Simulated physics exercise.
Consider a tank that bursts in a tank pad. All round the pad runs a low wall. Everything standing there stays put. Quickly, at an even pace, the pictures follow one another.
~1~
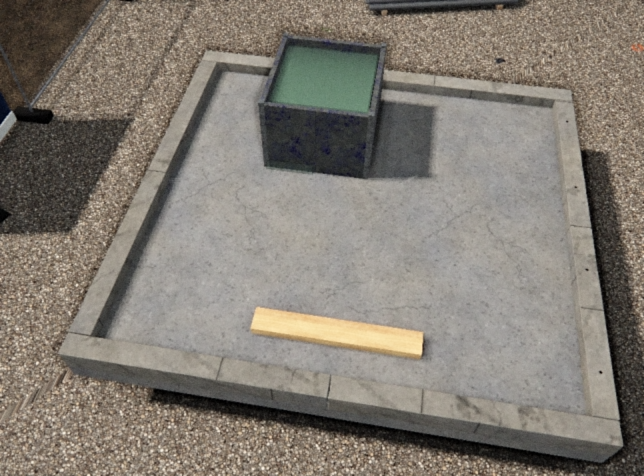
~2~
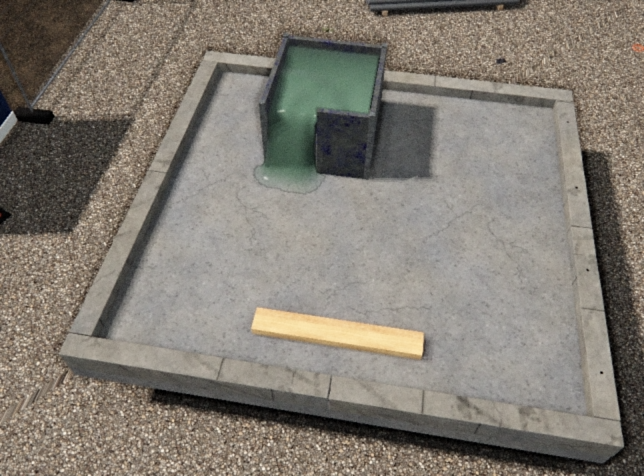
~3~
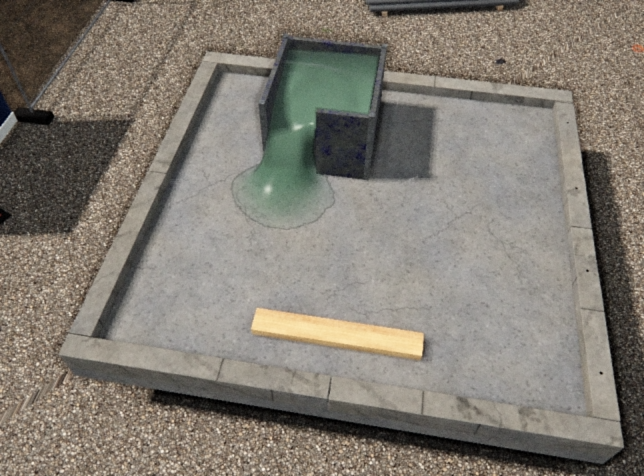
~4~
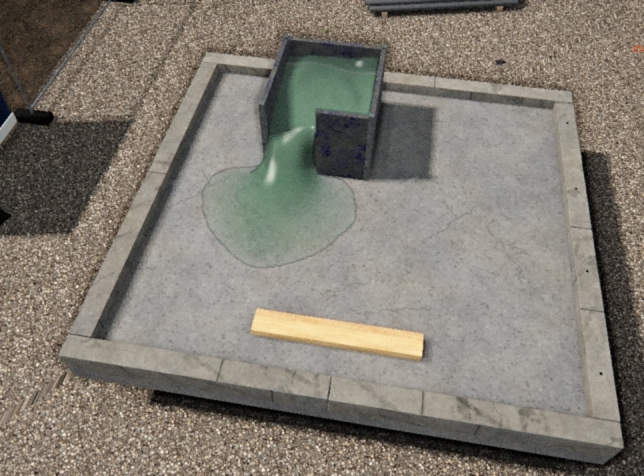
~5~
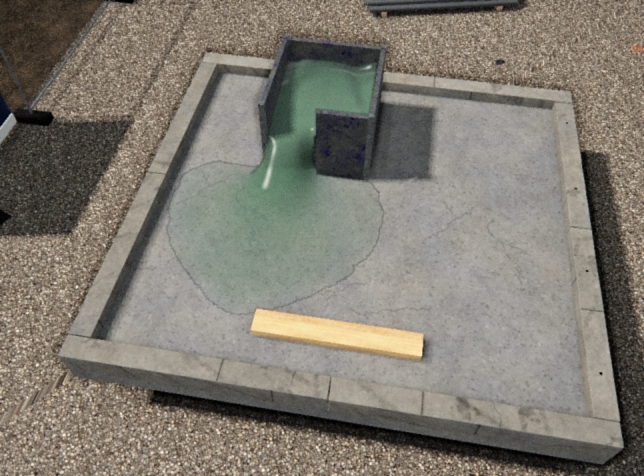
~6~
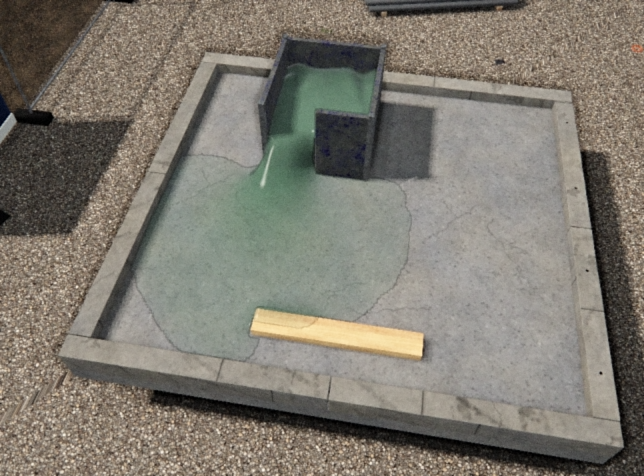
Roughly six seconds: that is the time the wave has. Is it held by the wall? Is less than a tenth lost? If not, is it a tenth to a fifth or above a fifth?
No, a tenth to a fifth.
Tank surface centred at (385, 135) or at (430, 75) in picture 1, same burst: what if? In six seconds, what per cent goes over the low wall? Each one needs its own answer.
In turn: Around 14 and 8 per cent.
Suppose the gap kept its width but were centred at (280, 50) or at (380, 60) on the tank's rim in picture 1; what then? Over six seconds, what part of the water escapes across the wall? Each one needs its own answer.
Around 40 per cent in the first try, around 26 per cent in the second.
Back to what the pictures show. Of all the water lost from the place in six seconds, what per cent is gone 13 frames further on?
Near 75 in a hundred.
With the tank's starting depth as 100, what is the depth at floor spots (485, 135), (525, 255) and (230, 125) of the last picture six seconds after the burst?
Estimated readings in sequence: 4, 10, 2 percent.
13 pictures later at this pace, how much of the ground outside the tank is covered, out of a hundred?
About 55 per cent.
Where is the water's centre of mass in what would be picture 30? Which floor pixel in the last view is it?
That comes out near (326, 250).
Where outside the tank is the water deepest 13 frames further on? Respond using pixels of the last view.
I would choose the pixel (98, 344).
A moment on, water covers 35 % of the floor; the low wall has let 0 % over.
Next, water covers 40 % of the floor; the low wall has let 1 % over.
Then, water covers 45 % of the floor; the low wall has let 10 % over.
Later, water covers 55 % of the floor; the low wall has let 14 % over.
In the end, water covers 75 % of the floor; the low wall has let 14 % over.
